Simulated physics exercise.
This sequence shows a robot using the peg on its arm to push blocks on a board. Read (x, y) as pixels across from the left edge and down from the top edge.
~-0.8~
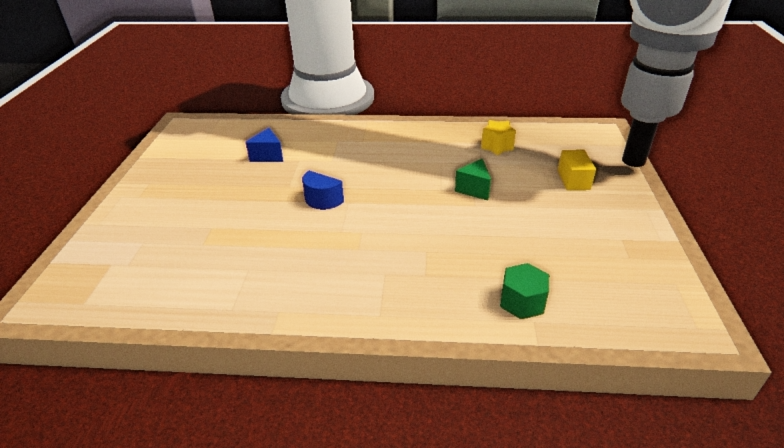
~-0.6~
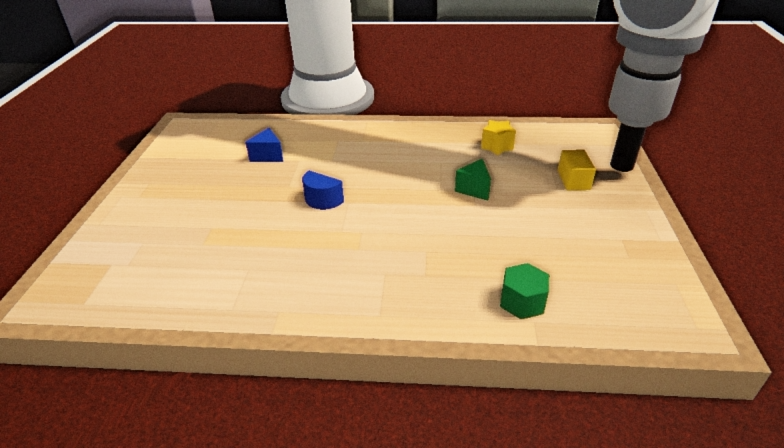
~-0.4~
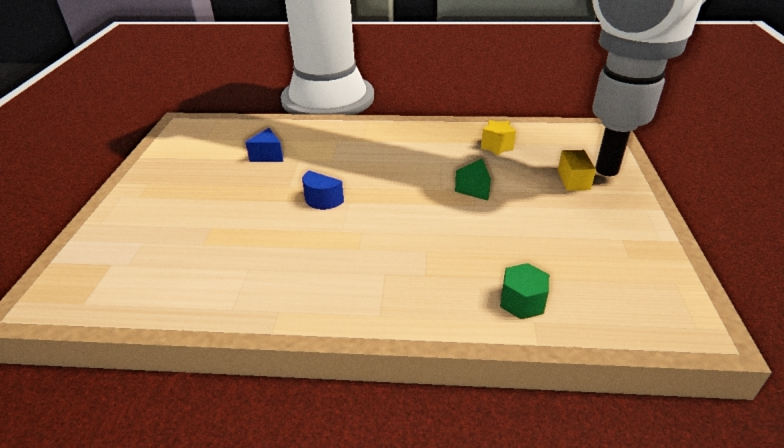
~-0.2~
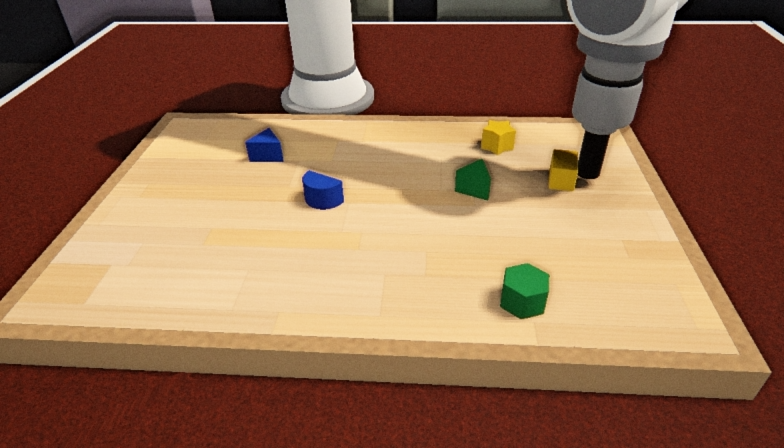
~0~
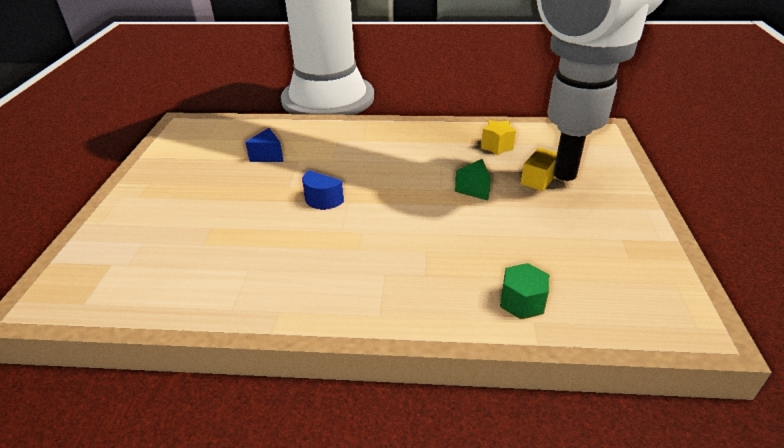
On a wooden board, a robot arm's black peg moving left and pushing a yellow block toward a green triangular block.
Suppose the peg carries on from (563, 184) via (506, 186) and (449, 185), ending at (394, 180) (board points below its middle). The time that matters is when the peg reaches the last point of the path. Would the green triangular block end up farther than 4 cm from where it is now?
Answer: Yes.
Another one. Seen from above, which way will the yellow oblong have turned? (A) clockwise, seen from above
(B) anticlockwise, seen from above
The correct letter is A.
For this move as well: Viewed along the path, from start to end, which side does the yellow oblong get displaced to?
It shifts rightward.
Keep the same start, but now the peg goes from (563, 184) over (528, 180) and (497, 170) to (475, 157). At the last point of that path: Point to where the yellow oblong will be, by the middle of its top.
Expect it around (458, 143).
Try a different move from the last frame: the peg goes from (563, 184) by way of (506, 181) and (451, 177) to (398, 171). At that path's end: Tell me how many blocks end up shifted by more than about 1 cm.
Once the path ends, two blocks will have shifted.
What follows on the original path. One third of the way, peg (507, 177); yellow oblong (508, 152), turned 45° clockwise.
Two thirds of the way, peg (449, 176); green triangular block (437, 174), turned 50° anticlockwise; yellow oblong (508, 151), turned 50° clockwise.
At the end, peg (393, 171); green triangular block (431, 176), turned 70° anticlockwise; yellow star block unmoved; yellow oblong (508, 151), turned 50° clockwise.
